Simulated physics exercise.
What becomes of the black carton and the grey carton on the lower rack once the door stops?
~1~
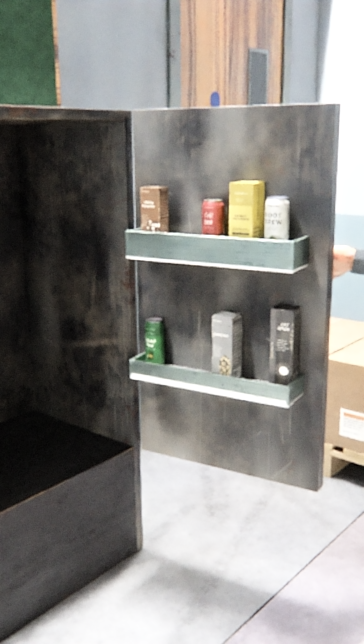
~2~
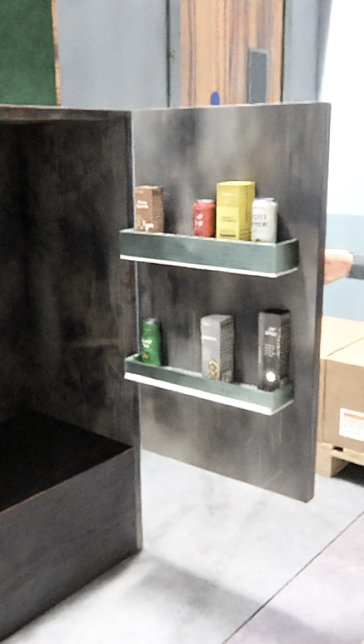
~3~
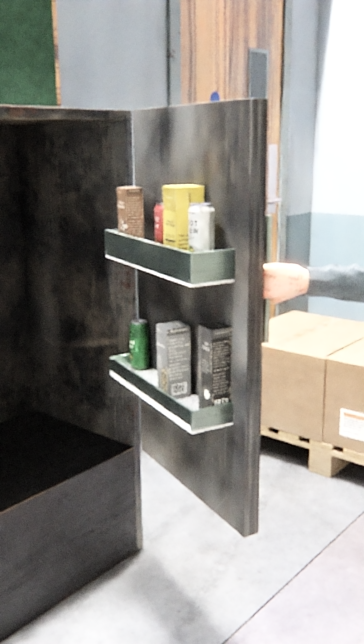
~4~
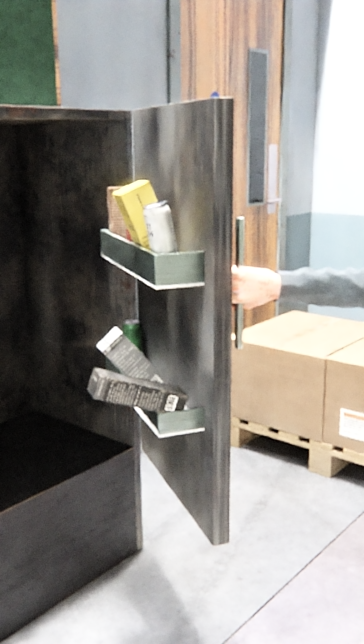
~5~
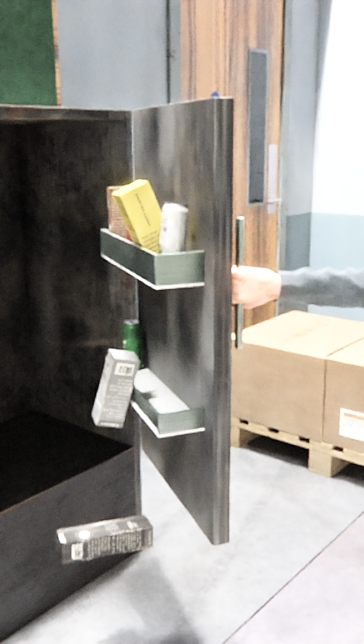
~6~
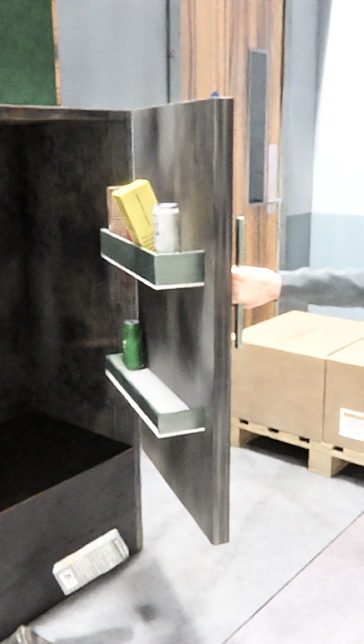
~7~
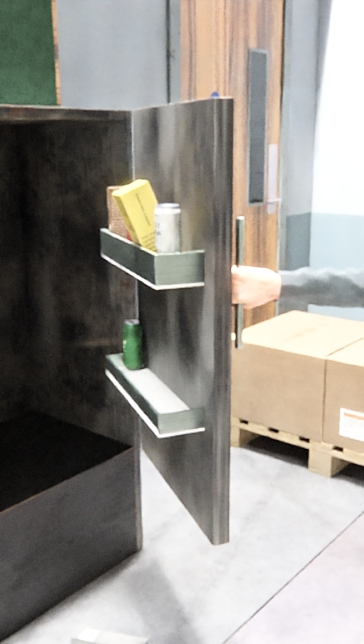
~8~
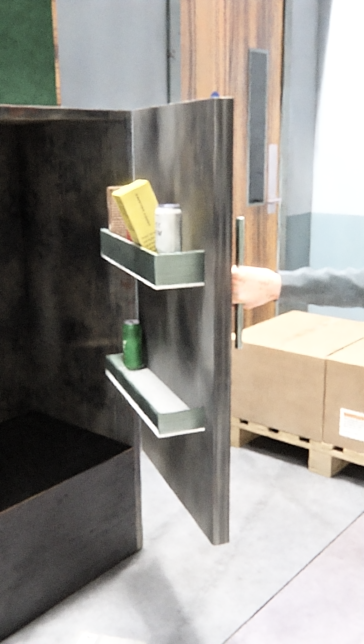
Both tip over the front rail of the lower rack and fall towards the floor, leaving the green can standing there.
